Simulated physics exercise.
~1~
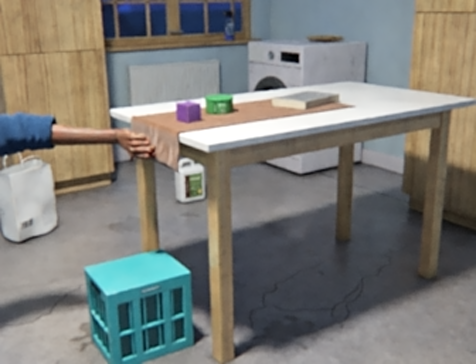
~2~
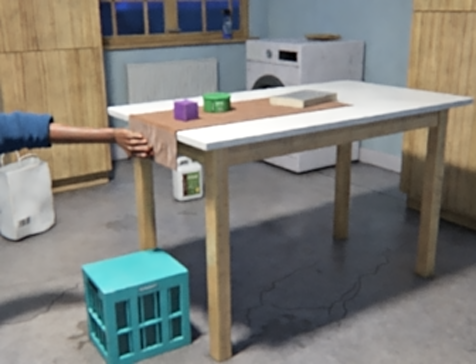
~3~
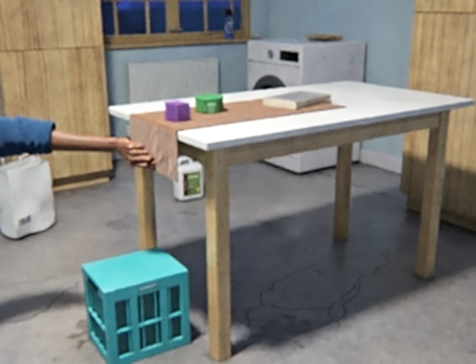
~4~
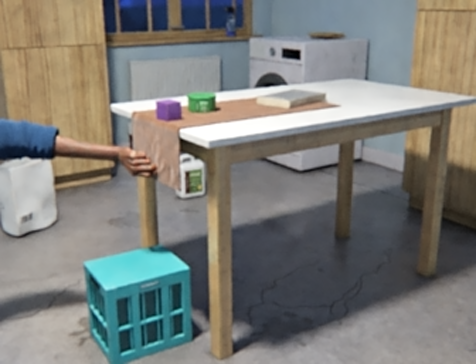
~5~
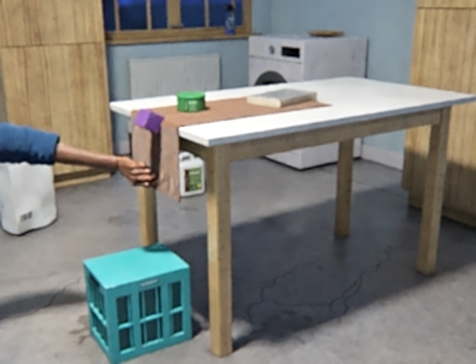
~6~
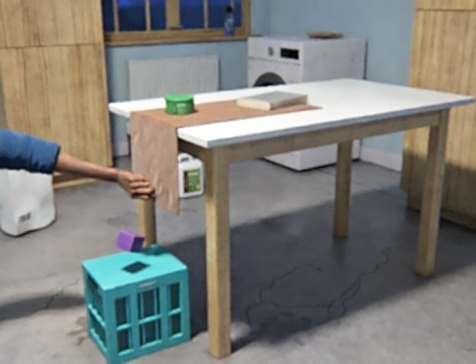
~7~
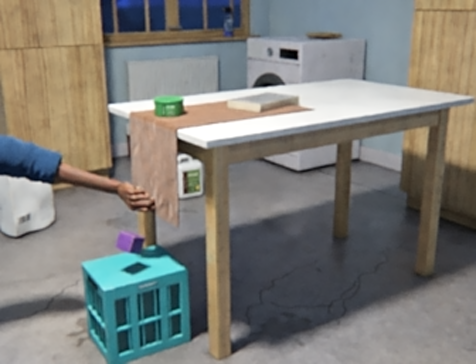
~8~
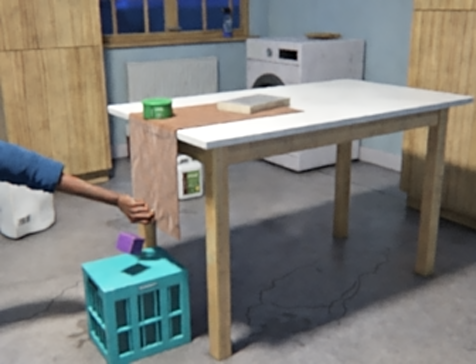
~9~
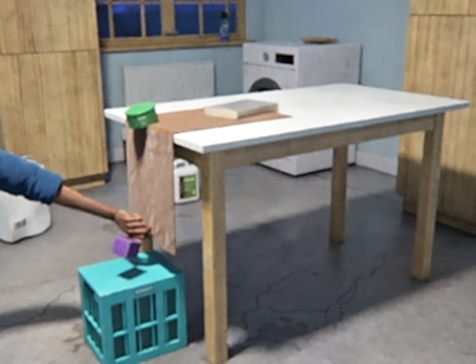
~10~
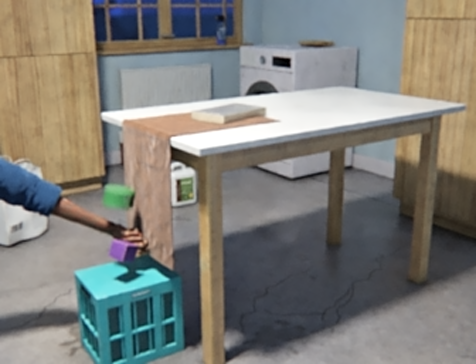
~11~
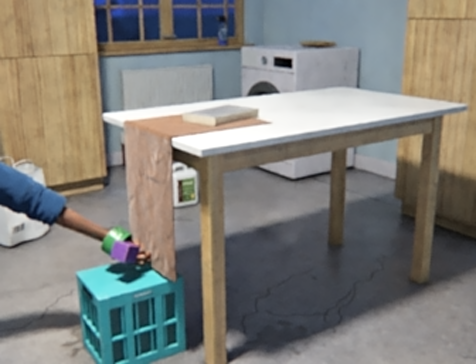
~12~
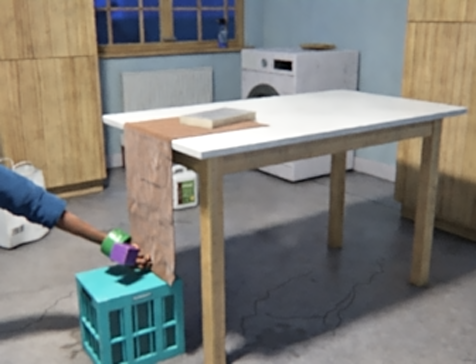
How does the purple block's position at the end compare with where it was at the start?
At the start the purple block sits on the towel on top of the table. By the end it is down off the table's left end, by the hand just above the turquoise crate.
